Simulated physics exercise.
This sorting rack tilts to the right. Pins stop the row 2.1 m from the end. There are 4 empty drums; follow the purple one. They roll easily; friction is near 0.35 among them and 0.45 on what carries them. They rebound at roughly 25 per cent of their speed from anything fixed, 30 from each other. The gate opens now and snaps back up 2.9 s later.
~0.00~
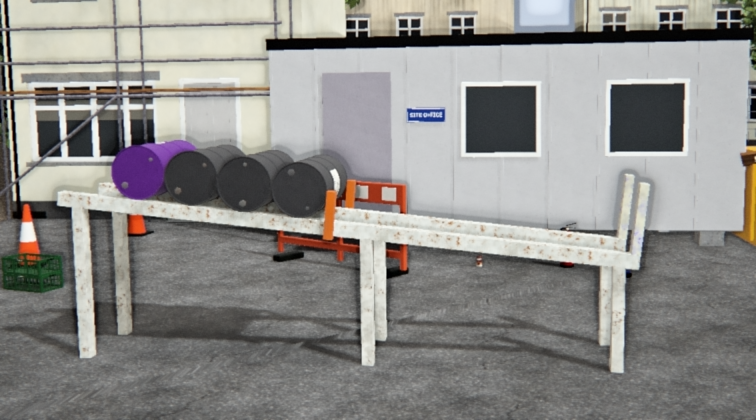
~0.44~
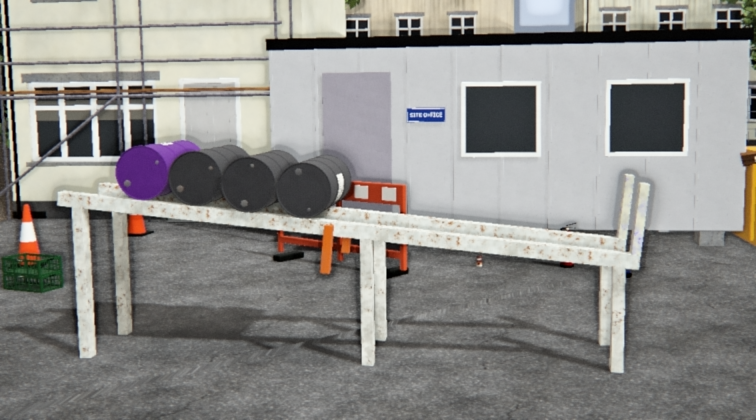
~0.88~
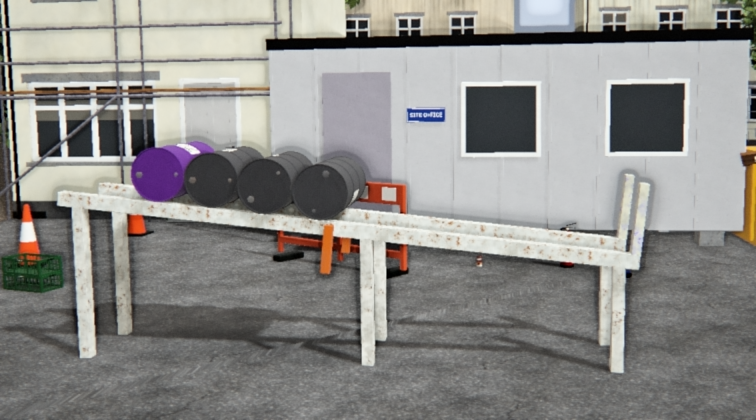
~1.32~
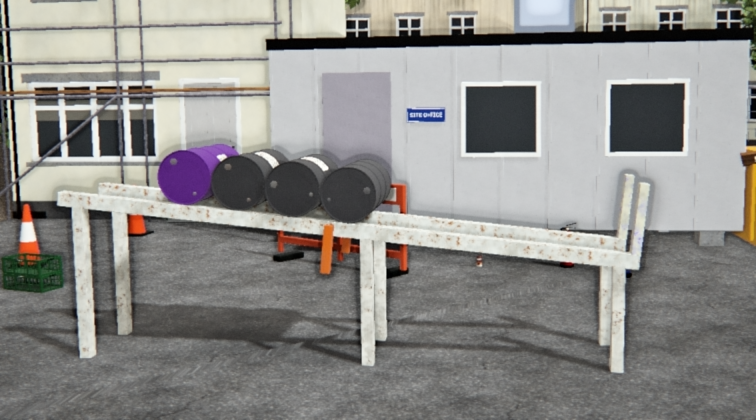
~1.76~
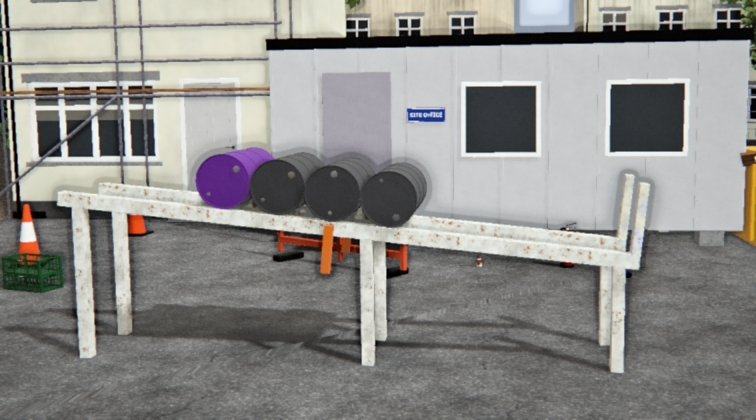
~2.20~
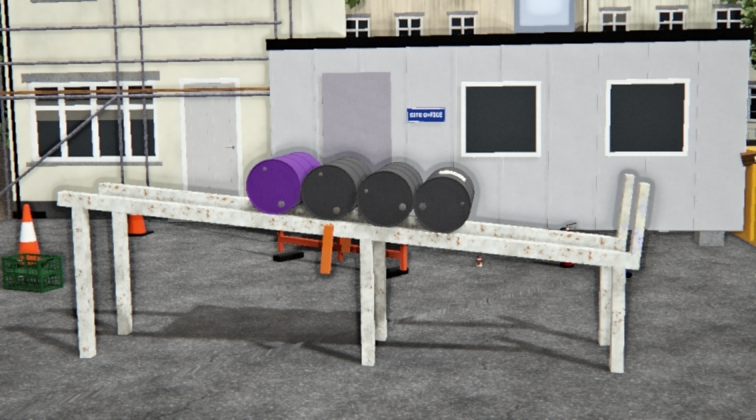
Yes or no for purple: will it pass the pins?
Purple gets through.
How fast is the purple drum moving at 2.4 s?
Roughly 1.0 m/s.
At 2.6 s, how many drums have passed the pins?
3 by then.
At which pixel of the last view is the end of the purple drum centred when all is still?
Near (428, 203).
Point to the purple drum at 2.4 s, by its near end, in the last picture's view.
Around (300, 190).
After 2.4 s, purple is on the rails, 25 cm above the pins, rolling right; 3 through so far.
After 2.6 s, purple is on the rails, 5 cm above the pins, rolling right; 3 through so far.
After 2.8 s, purple is on the rails, 20 cm below the pins, rolling right; 4 through so far.
At rest (4.3 s), purple is on the rails, 65 cm below the pins; 4 through so far.
